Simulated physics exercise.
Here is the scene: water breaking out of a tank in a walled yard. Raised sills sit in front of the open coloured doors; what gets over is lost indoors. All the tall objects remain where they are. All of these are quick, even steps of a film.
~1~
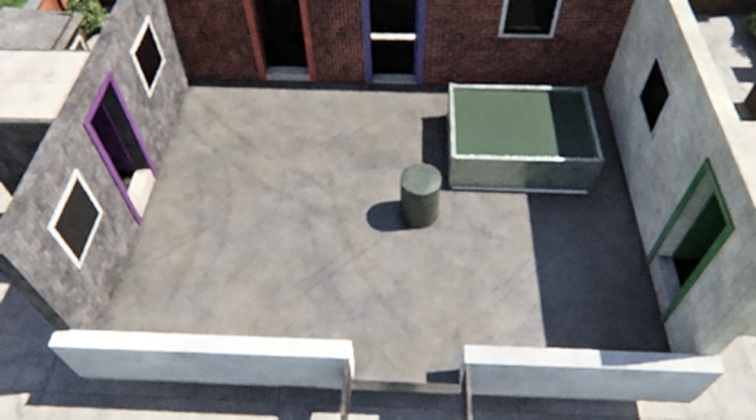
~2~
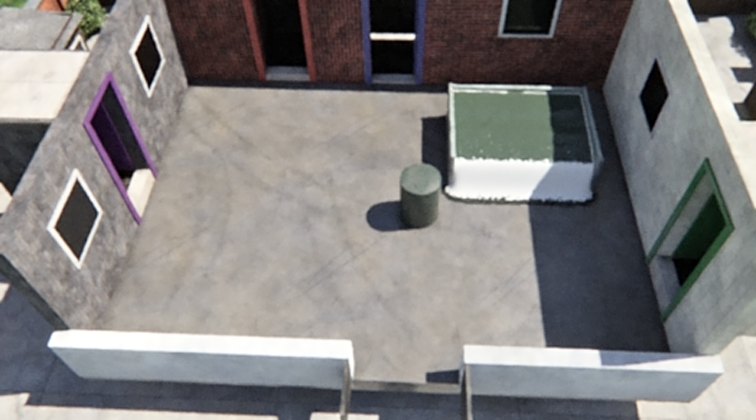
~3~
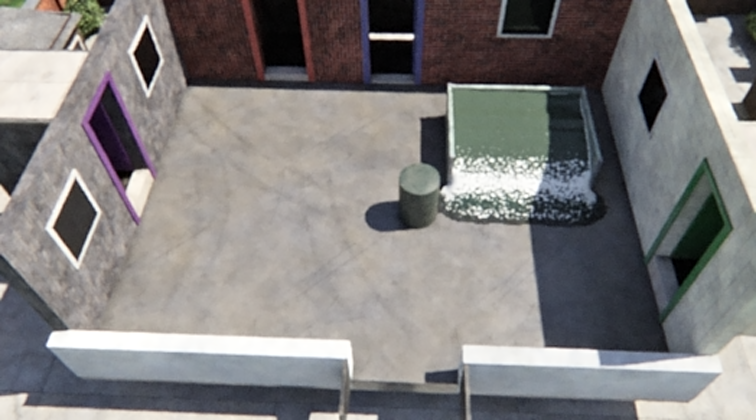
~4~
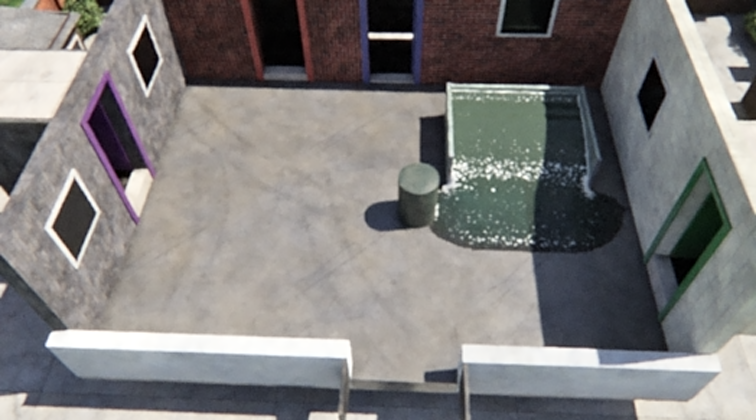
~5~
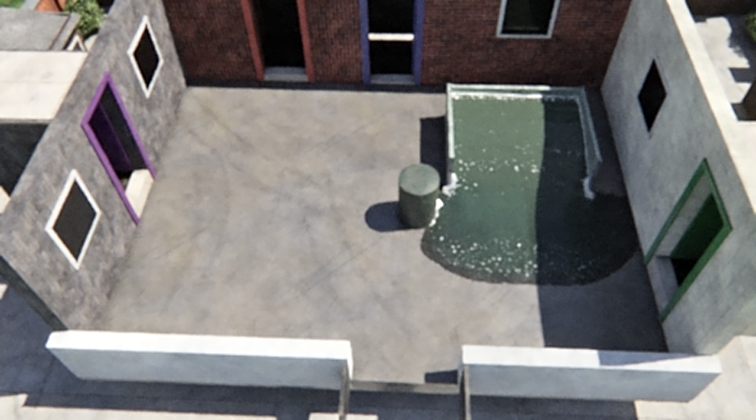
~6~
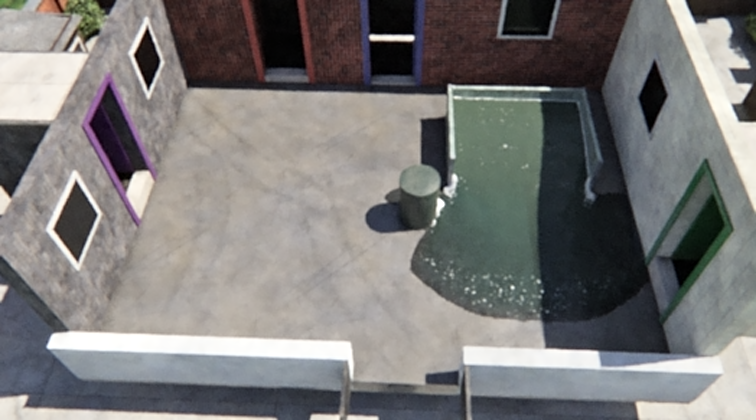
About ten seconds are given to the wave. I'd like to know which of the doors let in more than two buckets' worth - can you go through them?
At the end, the blue door is going to allow two buckets or less; the red door is going to allow two buckets or less; the green door is going to allow two buckets or less; the purple door is going to allow two buckets or less.
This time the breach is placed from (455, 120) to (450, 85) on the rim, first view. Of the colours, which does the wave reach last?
My pick: The green door.
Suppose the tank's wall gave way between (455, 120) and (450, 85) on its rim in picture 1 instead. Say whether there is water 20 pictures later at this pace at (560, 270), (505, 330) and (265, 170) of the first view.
Untouched, untouched, submerged.
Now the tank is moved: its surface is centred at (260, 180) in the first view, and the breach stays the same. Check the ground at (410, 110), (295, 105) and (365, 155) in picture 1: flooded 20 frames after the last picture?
In order: Untouched, untouched, untouched.
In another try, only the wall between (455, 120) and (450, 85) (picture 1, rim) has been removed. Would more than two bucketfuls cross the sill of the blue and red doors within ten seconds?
Blue door: Over the line; red door: Under the line.
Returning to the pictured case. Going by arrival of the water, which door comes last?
I say the red door.
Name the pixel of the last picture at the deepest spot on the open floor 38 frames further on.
It should be deepest at about (600, 93).
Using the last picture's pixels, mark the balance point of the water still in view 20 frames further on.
Near (528, 270).
A moment on, water covers 30 % of the floor; the blue door not reached, the red door not reached, the green door wet at the sill, nothing in, the purple door not reached.
Next, water covers 30 % of the floor; the blue door not reached, the red door not reached, the green door wet at the sill, nothing in, the purple door not reached.
Then, water covers 35 % of the floor; the blue door not reached, the red door not reached, the green door under two buckets in, the purple door not reached.
Later, water covers 70 % of the floor; the blue door not reached, the red door not reached, the green door under two buckets in, the purple door not reached.
In the end, water covers 95 % of the floor; the blue door under two buckets in, the red door wet at the sill, nothing in, the green door under two buckets in, the purple door wet at the sill, nothing in.
